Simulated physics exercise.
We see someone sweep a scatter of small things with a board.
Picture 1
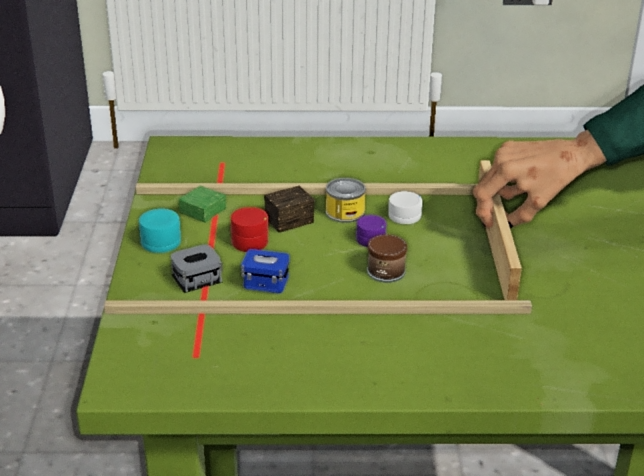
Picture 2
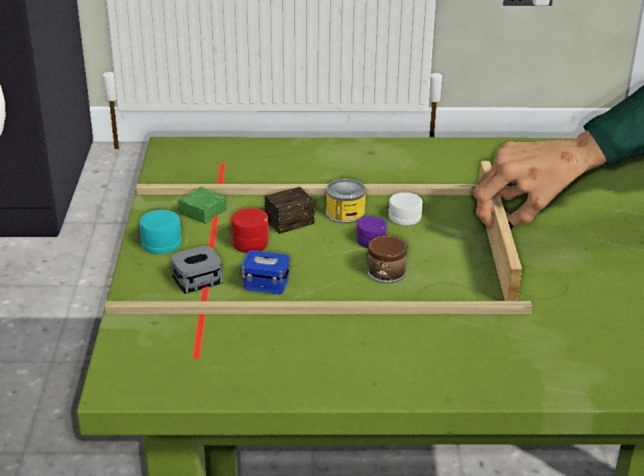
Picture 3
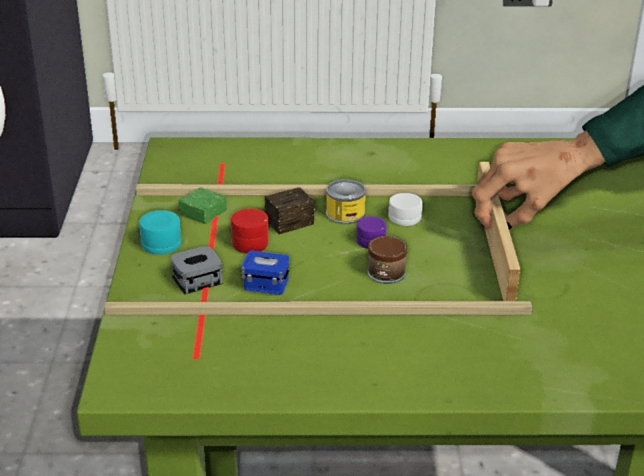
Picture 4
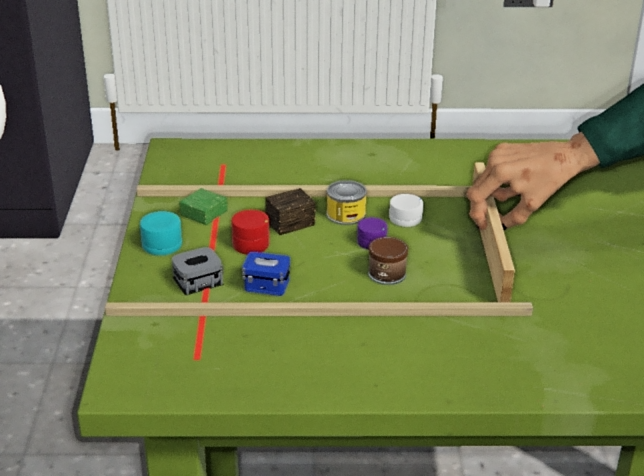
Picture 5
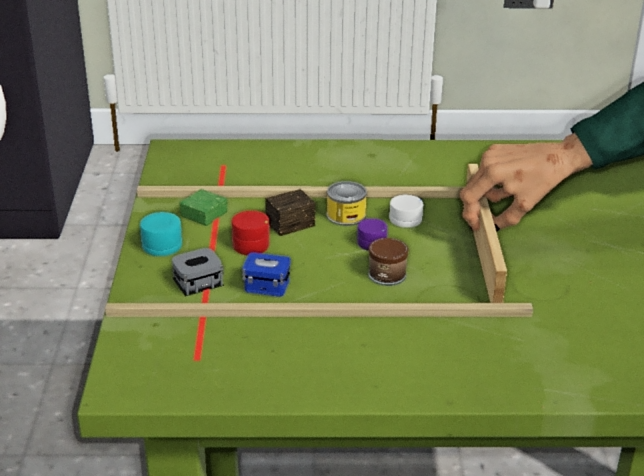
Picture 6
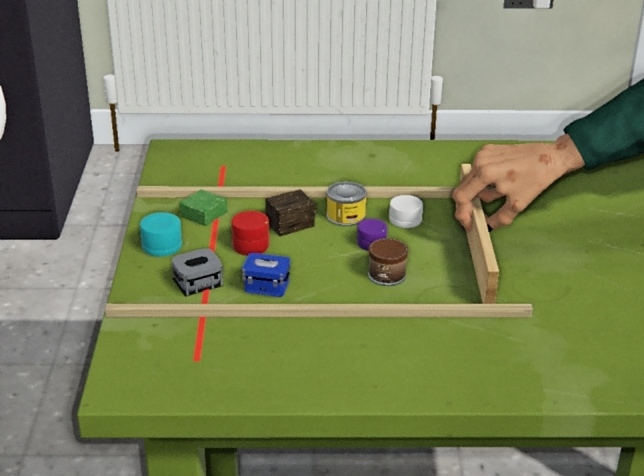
A hand sliding a wooden board slightly left between two rails on a green table, the scattered small containers and blocks staying still.
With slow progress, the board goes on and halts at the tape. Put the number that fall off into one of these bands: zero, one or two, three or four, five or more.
From what happens, the ones that come off the end make zero in total.
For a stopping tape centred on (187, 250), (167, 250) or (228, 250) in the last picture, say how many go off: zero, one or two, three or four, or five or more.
Place by place, the answers come out as one or two; 3 or 4; none.
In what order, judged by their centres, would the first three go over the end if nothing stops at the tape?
They are the turquoise lid, then the grey case, then the green block.
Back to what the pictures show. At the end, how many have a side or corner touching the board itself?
Number in contact with it: 5.
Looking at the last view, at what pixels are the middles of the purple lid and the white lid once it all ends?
Purple lid: About (198, 235); white lid: About (199, 218).
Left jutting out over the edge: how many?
The number is 1.
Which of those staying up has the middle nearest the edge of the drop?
It's the turquoise lid.
A little later, none off yet; turquoise lid at rest near (161, 234); green block at rest near (204, 208); grey case at rest near (197, 272).
When it is over, the number that fall off is zero.
